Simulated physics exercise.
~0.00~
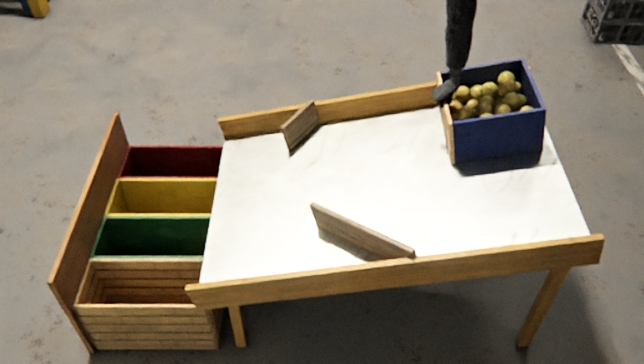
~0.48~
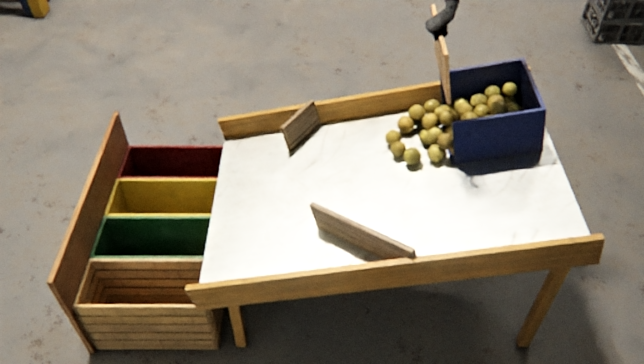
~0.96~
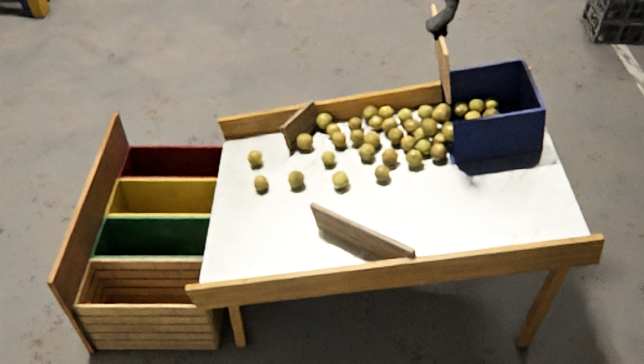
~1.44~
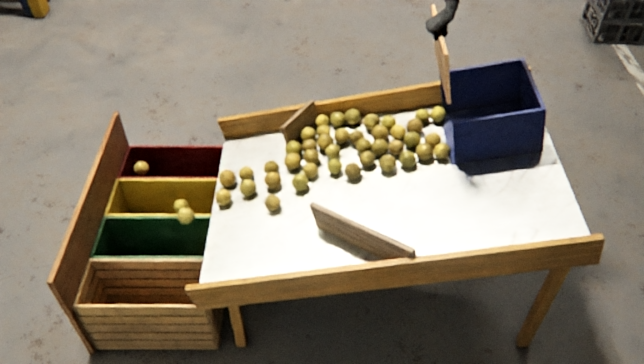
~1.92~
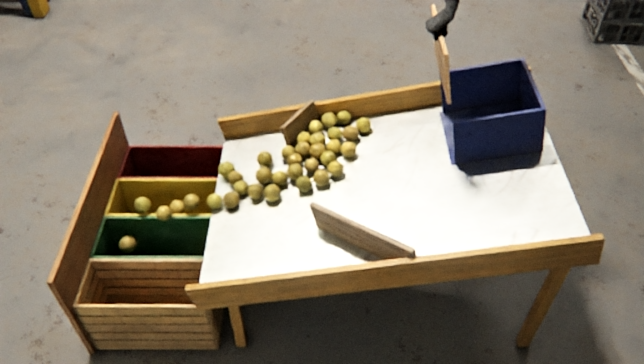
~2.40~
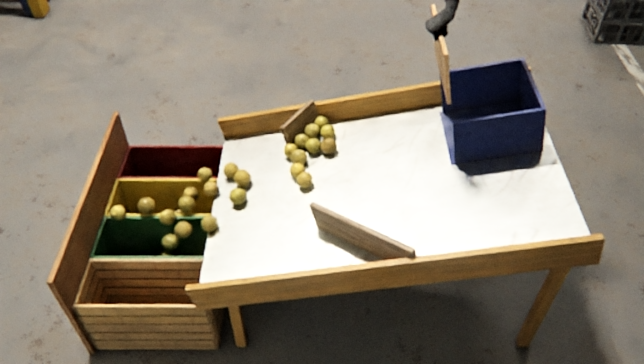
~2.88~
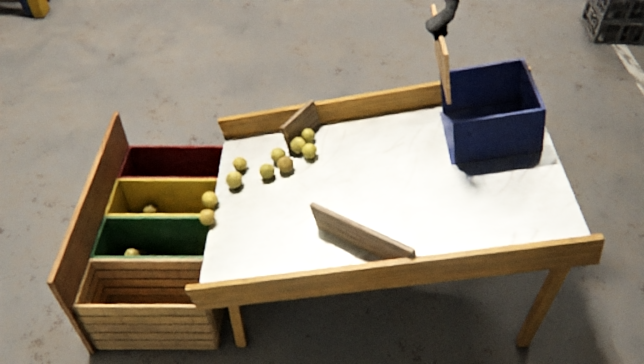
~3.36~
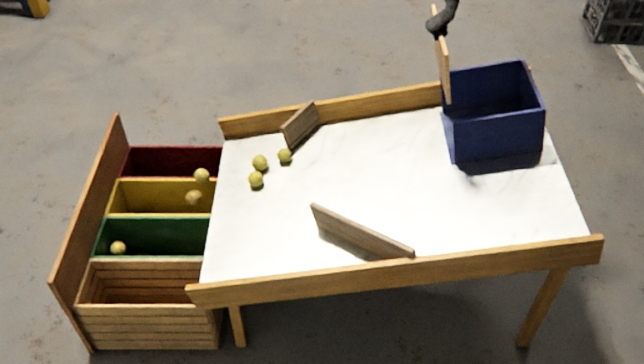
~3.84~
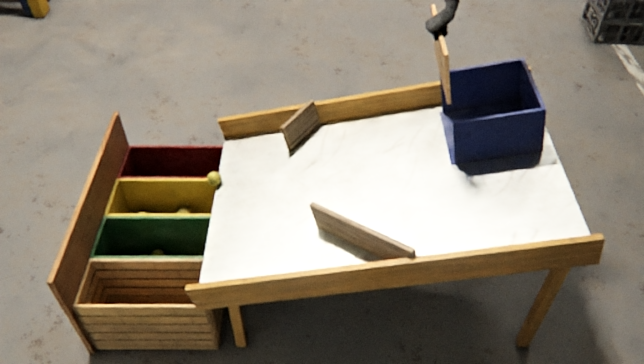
On a grey concrete floor, a white sloping table with wooden rails and two angled boards stands between a blue pen full of yellow apples and a row of four open containers. A dark arm lifts the pen's wooden gate, and the apples spill out to the left. They spread down the slope, bunching along the upper board while the leaders roll on ahead. The first ones drop off the left edge, one into the red bin, then many more tumble into the yellow bin and green tub. The last stragglers follow, leaving the table and pen empty.
